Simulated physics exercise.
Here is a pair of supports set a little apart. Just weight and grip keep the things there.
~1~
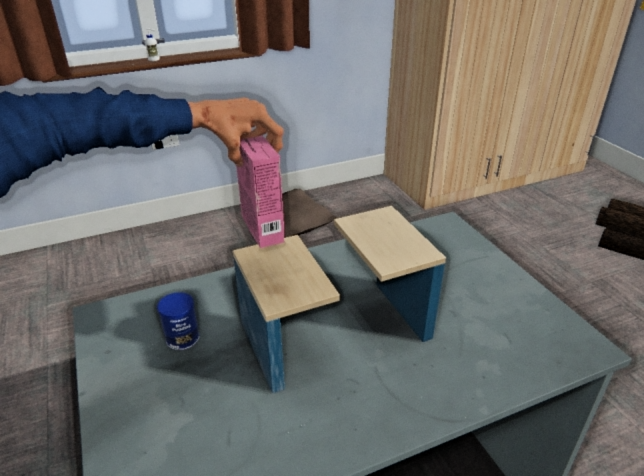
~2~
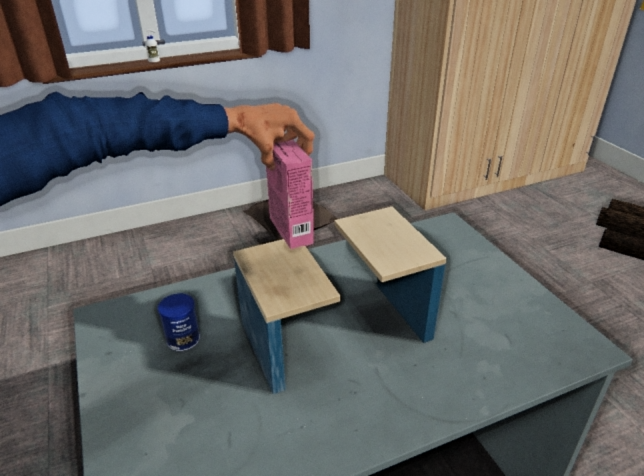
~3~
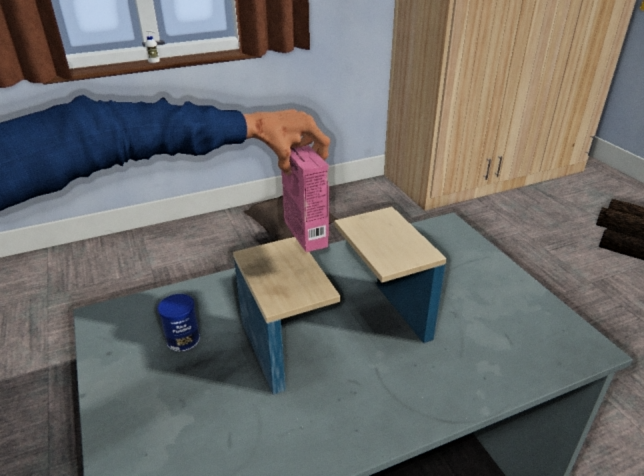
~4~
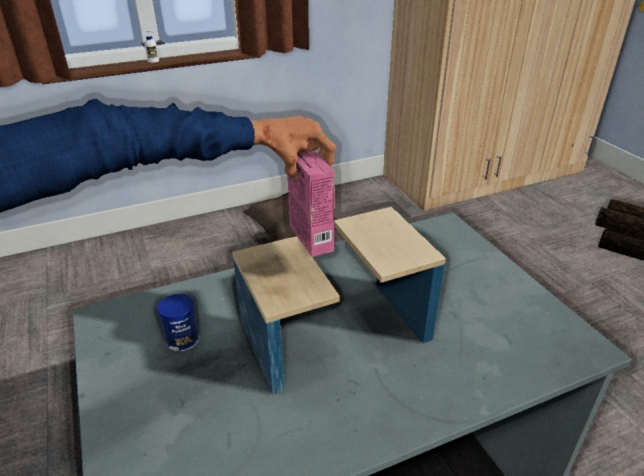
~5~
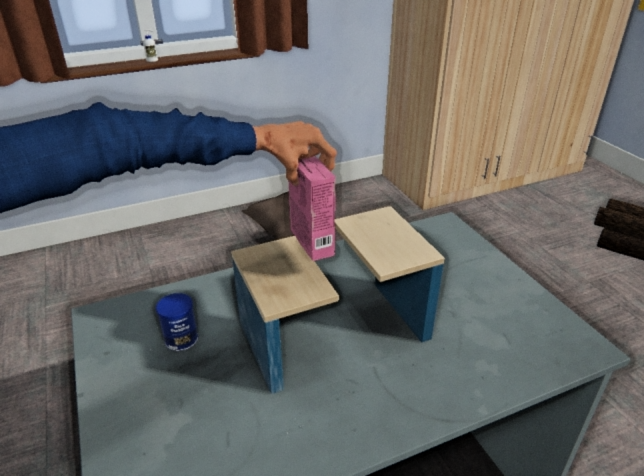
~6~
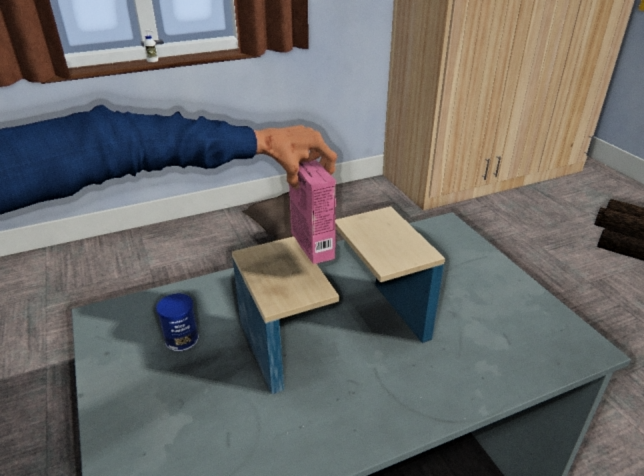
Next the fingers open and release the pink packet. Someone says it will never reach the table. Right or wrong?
Right.
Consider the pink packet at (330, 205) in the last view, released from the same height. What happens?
Through.
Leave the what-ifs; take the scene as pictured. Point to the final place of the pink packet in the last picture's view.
End point in the final view: About (312, 229).
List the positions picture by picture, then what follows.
The first frame shows on its way; pink packet (259, 189); blue tin (179, 321).
The second frame shows on its way; pink packet (289, 192); blue tin (180, 322).
The third frame shows on its way; pink packet (304, 196); blue tin (180, 323).
The fourth frame shows on its way; pink packet (310, 201); blue tin (179, 323).
The fifth frame shows on its way; pink packet (311, 206); blue tin (178, 322).
The sixth frame shows held still over the gap; pink packet (312, 209); blue tin (178, 323).
Then, 0.20 s on from there, pink packet shifted a little near (312, 229).
Then, 0.30 s on from there, as before.
In the end, moved from the start, pink packet; blue tin unmoved. At the end, from the last picture's camera, pink packet near (312, 229). The packet lodges.
